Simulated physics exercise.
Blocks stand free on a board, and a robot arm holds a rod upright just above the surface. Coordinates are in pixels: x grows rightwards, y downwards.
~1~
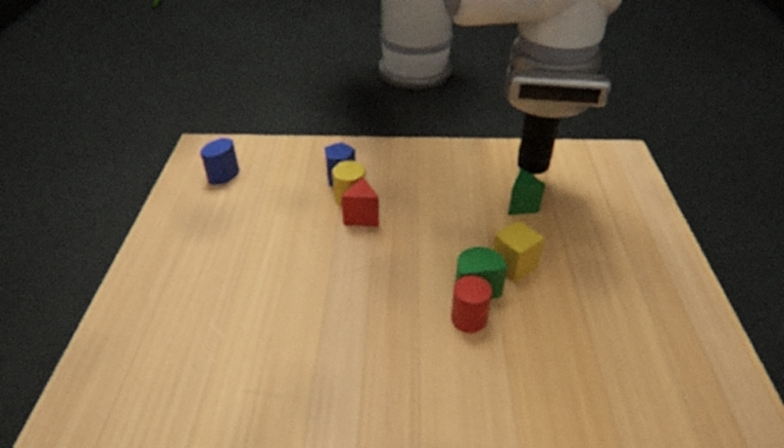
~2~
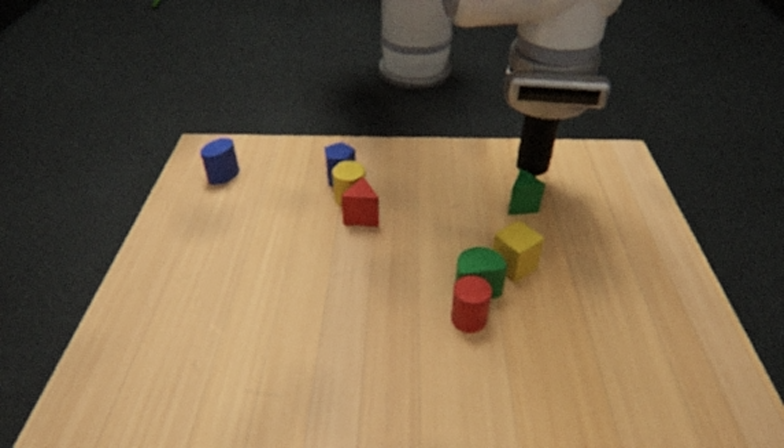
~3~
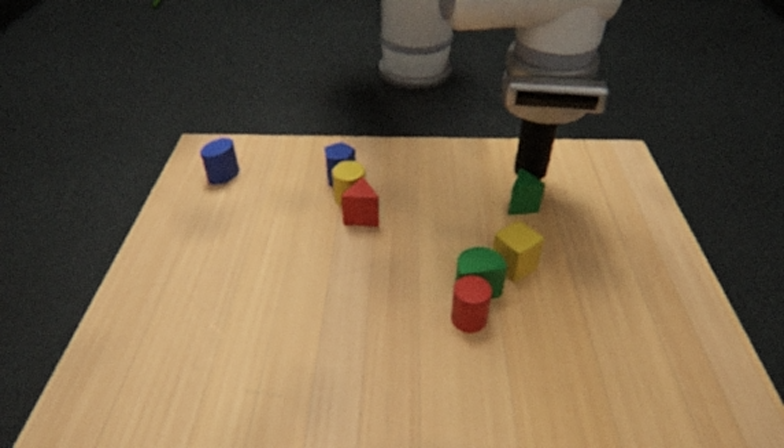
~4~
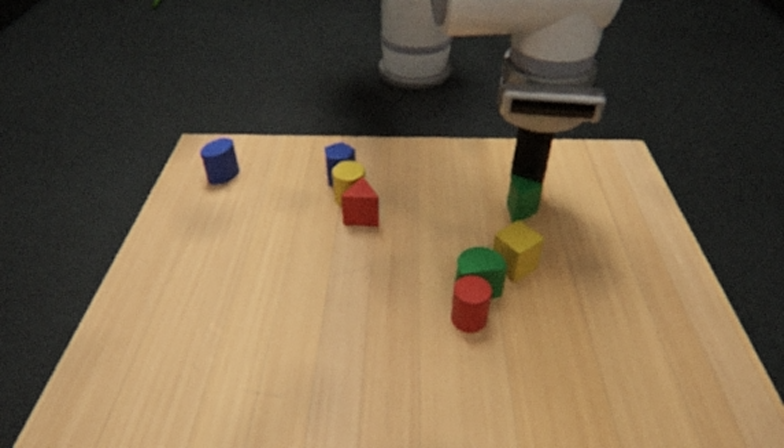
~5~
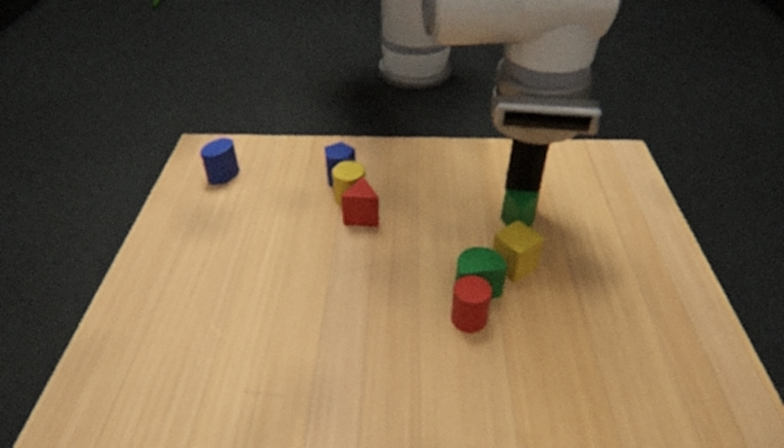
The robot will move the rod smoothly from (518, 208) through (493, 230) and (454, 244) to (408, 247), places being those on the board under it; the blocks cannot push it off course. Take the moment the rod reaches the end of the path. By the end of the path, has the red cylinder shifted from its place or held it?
Put simply, it stays right there.
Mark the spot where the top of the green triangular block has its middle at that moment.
I'd place it at (519, 217), taking the centre of its top.
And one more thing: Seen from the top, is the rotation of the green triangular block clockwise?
It seems not.
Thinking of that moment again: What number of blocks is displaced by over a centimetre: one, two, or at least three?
Moved: 1.
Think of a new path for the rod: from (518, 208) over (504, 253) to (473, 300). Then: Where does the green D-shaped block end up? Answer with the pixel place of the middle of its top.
I'd place it at (450, 293), taking the centre of its top.
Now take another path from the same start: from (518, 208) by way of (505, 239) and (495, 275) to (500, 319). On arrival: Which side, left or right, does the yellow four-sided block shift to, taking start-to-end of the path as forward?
It heads left.
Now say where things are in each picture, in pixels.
The first picture shows lower end of the rod at (533, 166), tops of blocks, red cylinder at (473, 289), yellow four-sided block at (519, 236), green triangular block at (527, 179).
The second picture shows rod at (532, 167), blocks as before.
The third picture shows rod at (530, 172), blocks as before.
The fourth picture shows rod at (527, 180), green triangular block at (525, 184).
The fifth picture shows rod at (522, 191), red cylinder at (473, 289), yellow four-sided block at (519, 236), green triangular block at (522, 196).
What follows on the original path. One third of the way, rod at (495, 213); yellow four-sided block at (517, 239); green triangular block at (519, 217), turned 45° anticlockwise.
Two thirds of the way, rod at (455, 227); yellow four-sided block at (517, 239); green triangular block at (519, 217), turned 45° anticlockwise.
At the end, rod at (408, 230); red cylinder not moved; yellow four-sided block at (517, 239); green triangular block at (519, 217), turned 45° anticlockwise.
